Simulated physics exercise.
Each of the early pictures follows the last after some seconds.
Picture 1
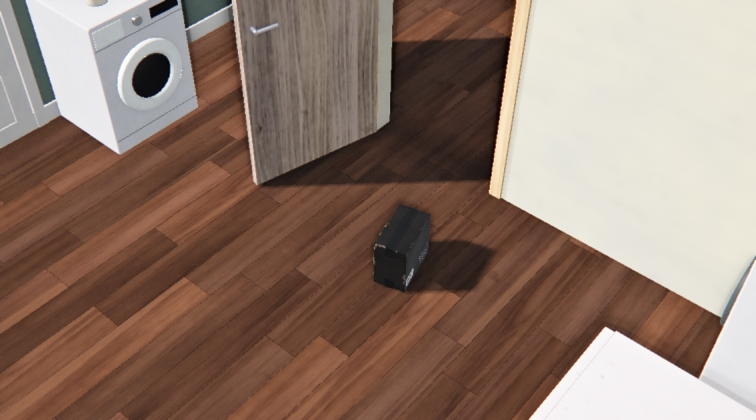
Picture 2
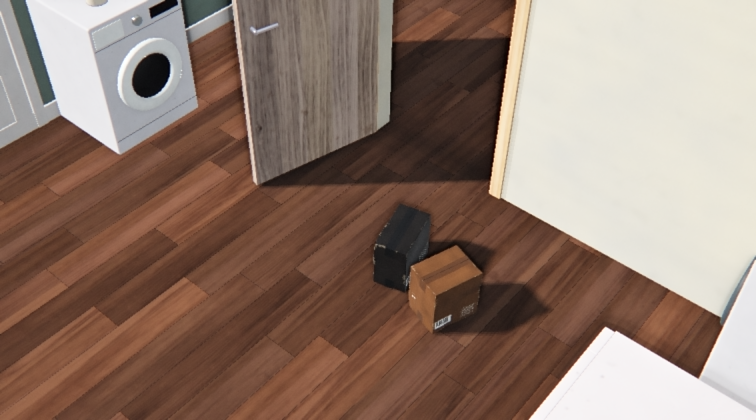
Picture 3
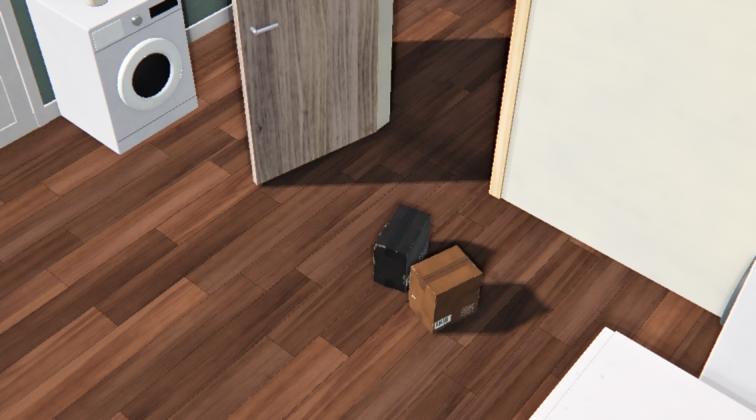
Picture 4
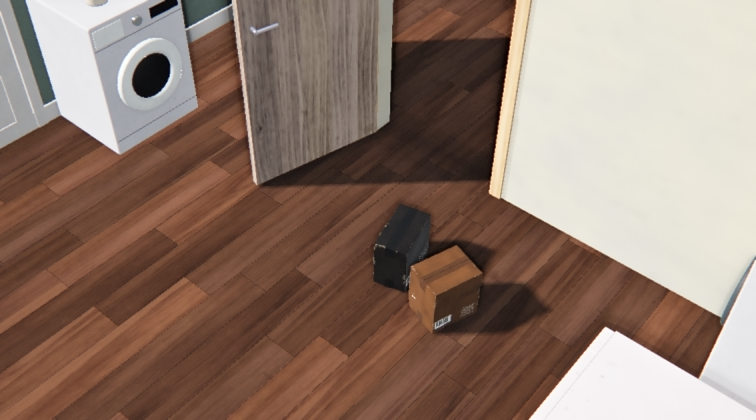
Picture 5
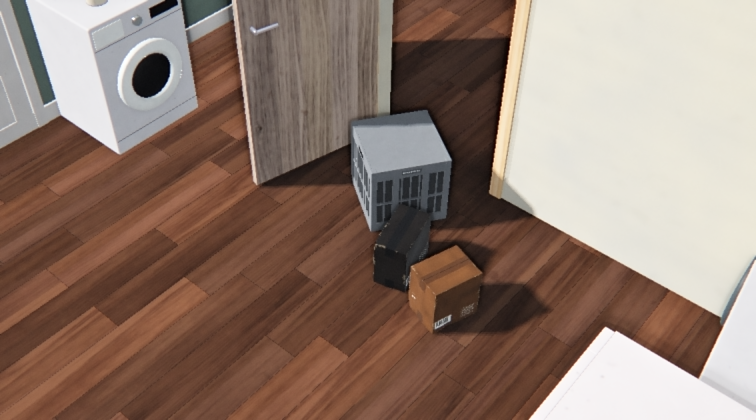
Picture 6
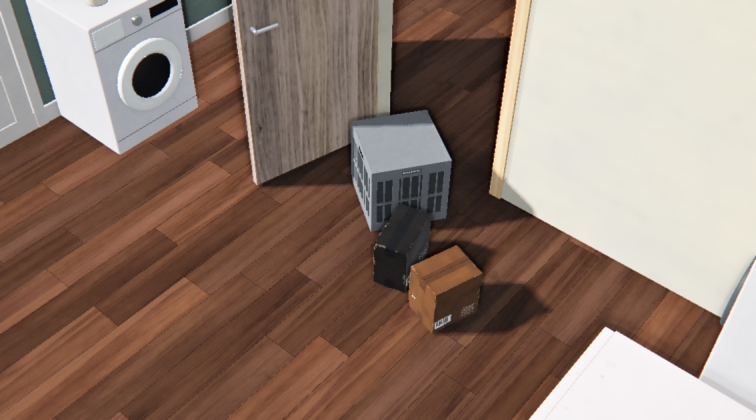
The clip shows a black box on a wooden floor near a wide-open door and a washing machine; a brown box appears beside it, then a grey chest appears behind them, while the door stays still.
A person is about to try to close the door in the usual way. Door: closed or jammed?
The door ends up partly open.
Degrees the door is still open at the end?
Close to 70 degrees, I'd say.
Then, 0.60 s on from there, open by 92°.
Then, 1.00 s on from there, open by 76°.
In the end, open by 68°; all 3 unmoved. At the end, from the last picture's camera, grey chest near (401, 171).
